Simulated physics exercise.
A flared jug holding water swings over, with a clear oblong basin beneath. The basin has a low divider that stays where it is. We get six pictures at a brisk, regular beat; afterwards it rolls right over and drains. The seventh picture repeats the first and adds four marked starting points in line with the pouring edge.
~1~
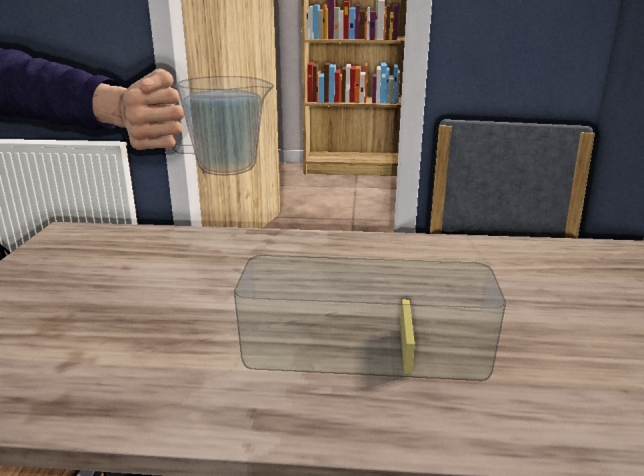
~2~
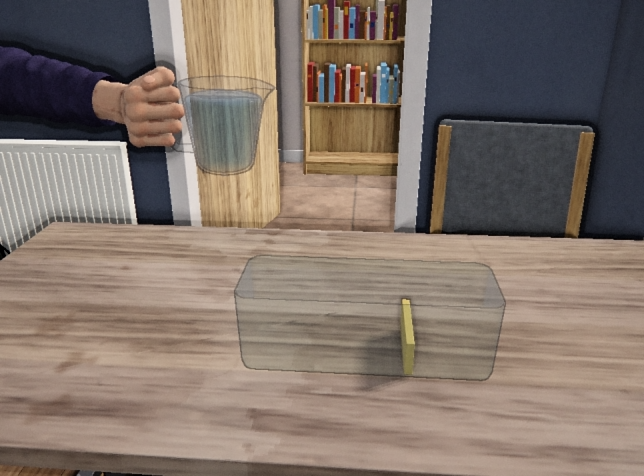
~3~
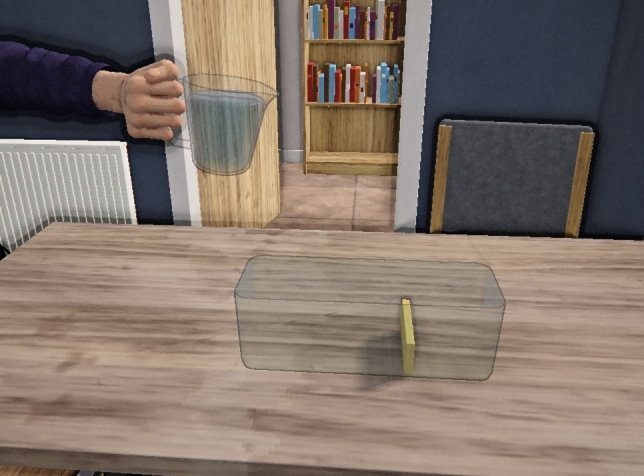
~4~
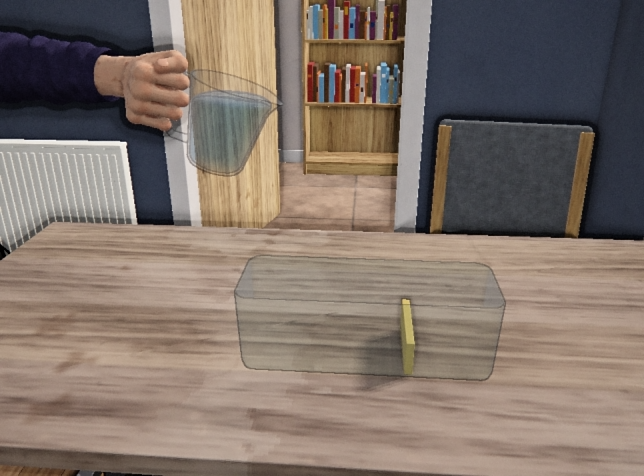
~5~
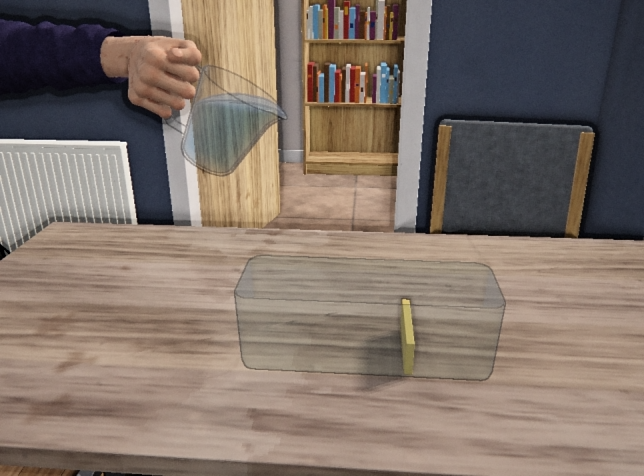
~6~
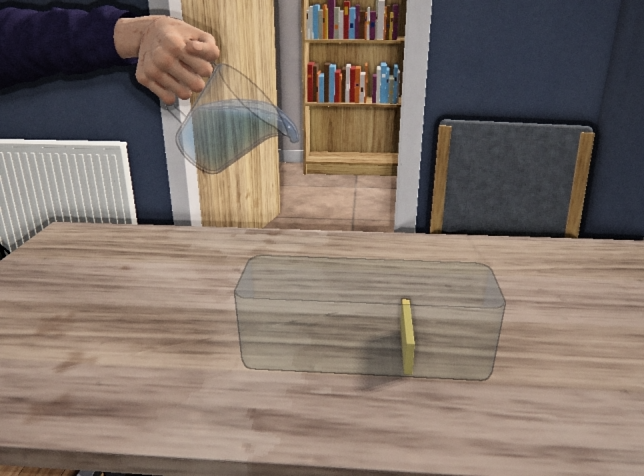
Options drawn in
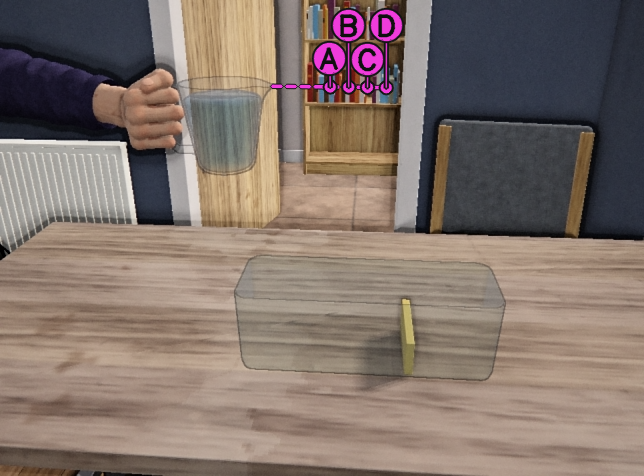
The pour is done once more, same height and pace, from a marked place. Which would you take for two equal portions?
C.
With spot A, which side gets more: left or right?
More ends on the left.
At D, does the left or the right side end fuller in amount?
More ends on the right.
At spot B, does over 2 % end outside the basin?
Yes.
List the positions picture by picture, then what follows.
The first picture shows upright, lip at (272, 86); basin from (242, 364) to (492, 376); top of the wall at (408, 320); nothing has left yet.
The second picture shows tipped about 2°, lip at (274, 88); nothing has left yet.
The third picture shows tipped about 8°, lip at (278, 94); nothing has left yet.
The fourth picture shows tipped about 18°, lip at (283, 104); nothing has left yet.
The fifth picture shows tipped about 30°, lip at (286, 118); water is over the lip, down to (286, 118).
The sixth picture shows tipped about 45°, lip at (287, 134); water is over the lip, down to (294, 140).
On the marked copy, A at (330, 86); B at (348, 87); C at (367, 87); D at (386, 87).
For spot A, about 86 % ends left of the wall and 7 % right of it; 7 % is lost outside.
For spot B, about 74 % ends left of the wall and 20 % right of it; 6 % is lost outside.
For spot C, about 54 % ends left of the wall and 41 % right of it; 5 % is lost outside.
For spot D, about 27 % ends left of the wall and 69 % right of it; 4 % is lost outside.
